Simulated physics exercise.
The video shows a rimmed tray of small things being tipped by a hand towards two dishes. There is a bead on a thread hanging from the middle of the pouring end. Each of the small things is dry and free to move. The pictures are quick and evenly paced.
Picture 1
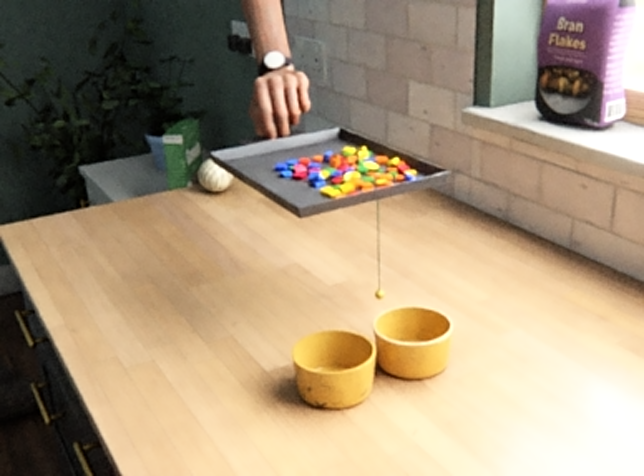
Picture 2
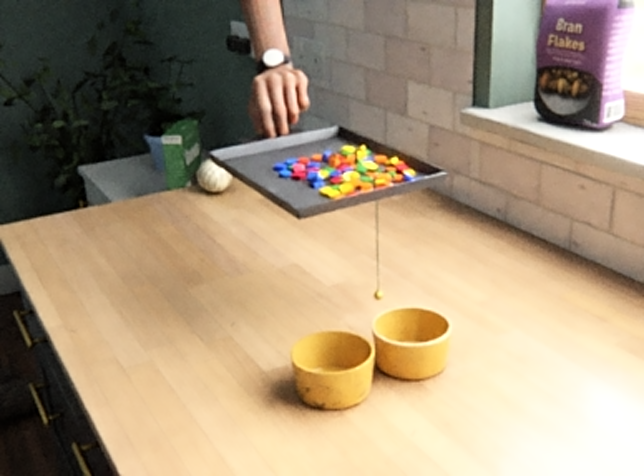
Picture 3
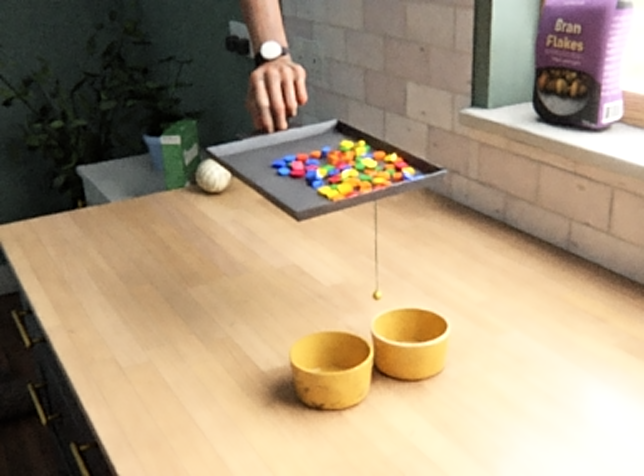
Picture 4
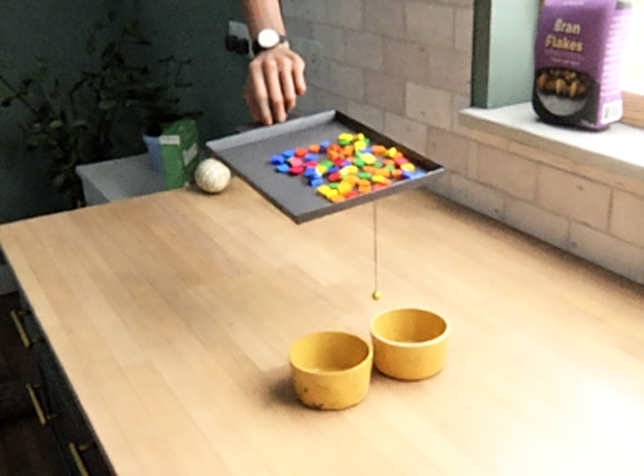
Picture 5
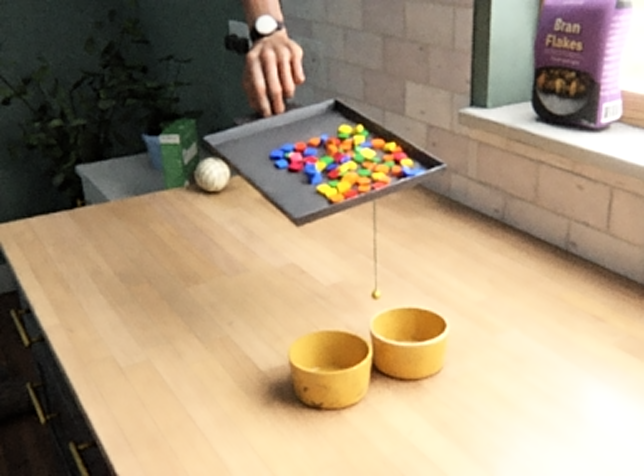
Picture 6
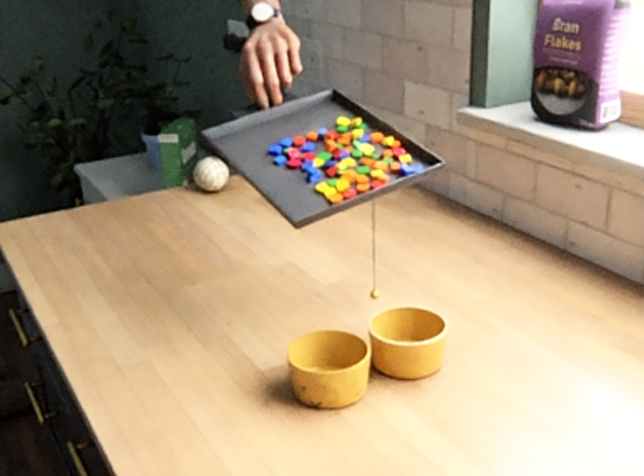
A hand gradually tilted a dark tray of colourful little pieces above two yellow bowls, raising its far side and dipping its near left corner slightly, while a bead hung almost still on its thread.
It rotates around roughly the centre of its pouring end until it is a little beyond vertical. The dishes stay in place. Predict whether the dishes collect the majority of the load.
They collect only a minority.
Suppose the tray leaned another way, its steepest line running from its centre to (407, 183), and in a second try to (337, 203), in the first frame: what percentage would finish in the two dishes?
The first try yields 10 percent and the second 50 percent.
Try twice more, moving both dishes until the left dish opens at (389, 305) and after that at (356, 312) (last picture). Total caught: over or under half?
Together the dishes get less than a half first, then less than a half.
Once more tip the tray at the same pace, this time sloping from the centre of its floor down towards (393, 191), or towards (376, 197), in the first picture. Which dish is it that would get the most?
So, the dish at the right the first time round, the dish at the right the second.
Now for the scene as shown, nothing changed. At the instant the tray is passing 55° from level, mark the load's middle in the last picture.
The load is centred around (328, 182).
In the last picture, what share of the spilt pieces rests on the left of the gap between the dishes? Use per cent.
I'd put it at around 90 per cent.
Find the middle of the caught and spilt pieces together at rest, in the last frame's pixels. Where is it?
The centre comes to rest close to (311, 358).
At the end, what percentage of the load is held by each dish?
Roughly 10 in a hundred for the left dish, roughly 0 in a hundred for the right dish.
Just after the last frame, tray tipped steeply; almost all on the tray; just a few in the air.
A moment on, tray tipped right over; the larger part on the tray; about a tenth in the left dish; about a tenth outside both.
Further on, tray tipped past a quarter turn; about a tenth in the left dish; about a tenth in the right dish; the larger part outside both.
When it is over, tray tipped past a quarter turn; about a tenth in the left dish; about a tenth in the right dish; the larger part outside both.
